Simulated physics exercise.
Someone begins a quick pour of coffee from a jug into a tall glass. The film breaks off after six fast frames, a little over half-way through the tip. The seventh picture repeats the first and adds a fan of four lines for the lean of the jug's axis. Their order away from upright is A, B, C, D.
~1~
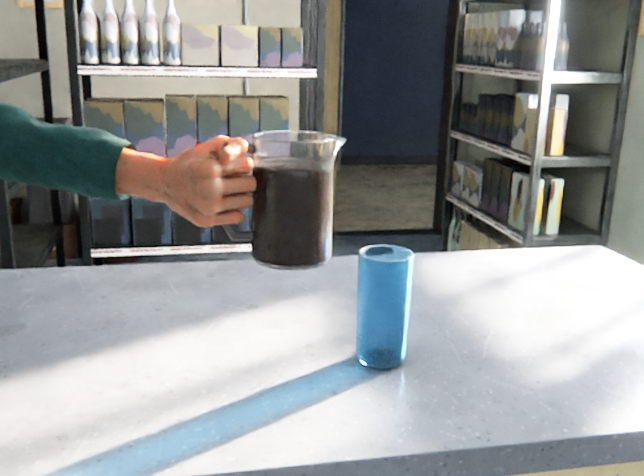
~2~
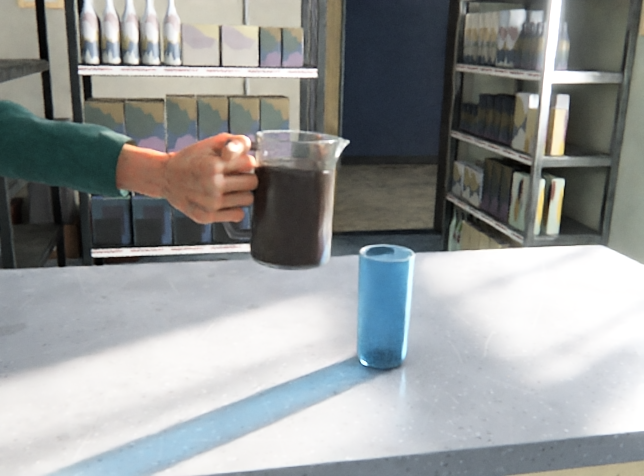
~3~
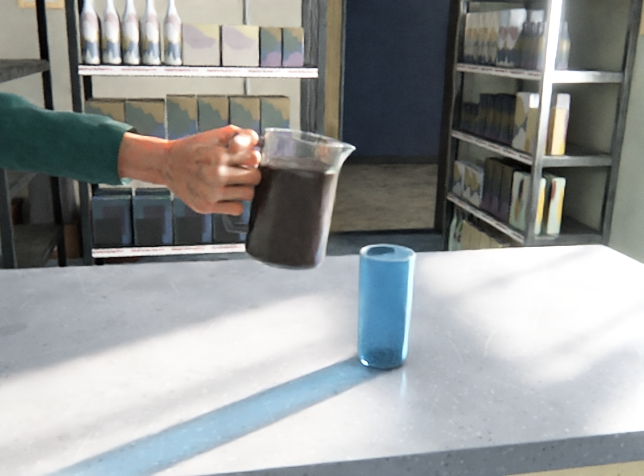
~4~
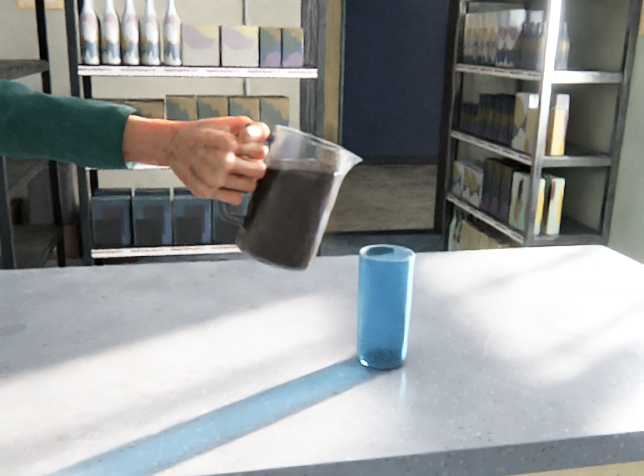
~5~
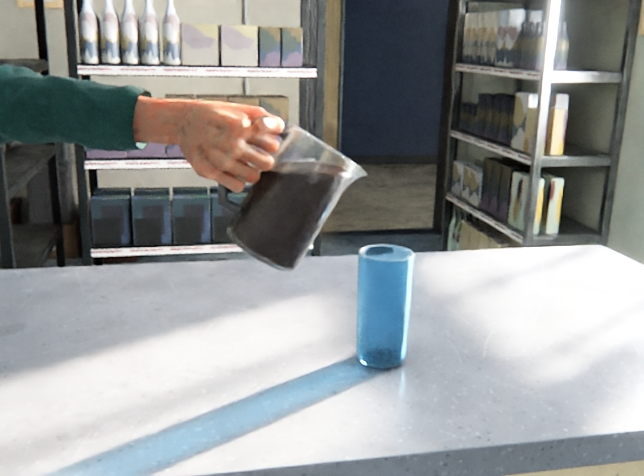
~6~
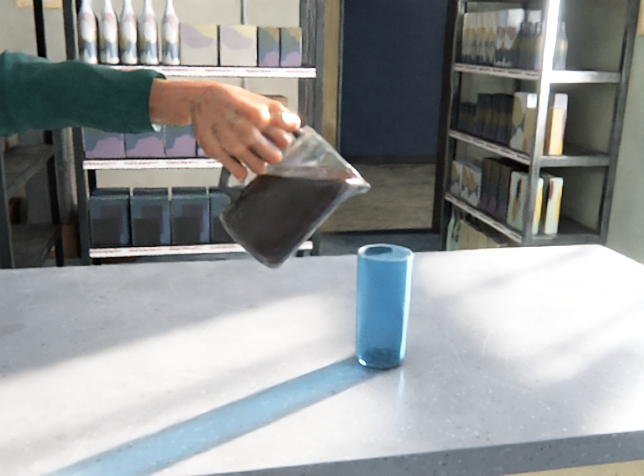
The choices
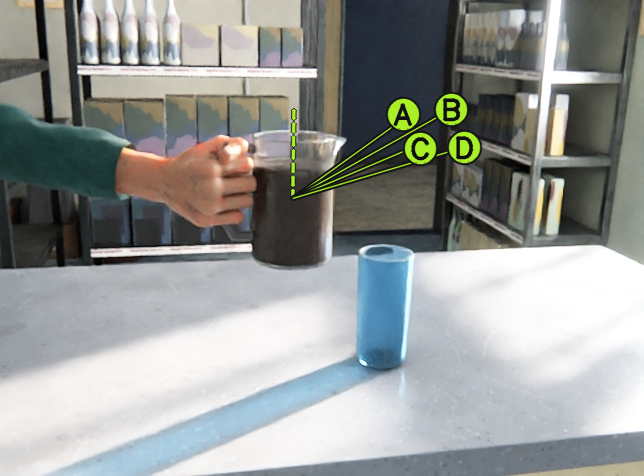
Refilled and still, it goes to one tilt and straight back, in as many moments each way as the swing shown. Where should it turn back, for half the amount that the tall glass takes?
Use mark C.
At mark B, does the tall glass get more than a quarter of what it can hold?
Yes.
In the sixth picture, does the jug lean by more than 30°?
Yes.
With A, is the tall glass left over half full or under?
Under.
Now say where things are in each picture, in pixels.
Upright, lip at (344, 139); rim of the tall glass round (386, 252); nothing has left yet, in the first frame.
Tipped about 2°, lip at (347, 141); nothing has left yet, in the second frame.
Tipped about 9°, lip at (353, 147); nothing has left yet, in the third frame.
Tipped about 19°, lip at (360, 158); nothing has left yet, in the fourth frame.
Tipped about 31°, lip at (365, 173); nothing has left yet, in the fifth frame.
Tipped about 44°, lip at (367, 189); nothing has left yet, in the sixth frame.
On the marked copy, A at (391, 127); B at (437, 117); C at (402, 151); D at (447, 152).
If A is chosen, the tall glass ends with about 26 % of what it can hold.
If B is chosen, the tall glass ends with about 36 % of what it can hold.
If C is chosen, the tall glass ends with about 50 % of what it can hold; 3 % of the coffee is spilt.
If D is chosen, the tall glass ends with about 65 % of what it can hold; 5 % of the coffee is spilt.
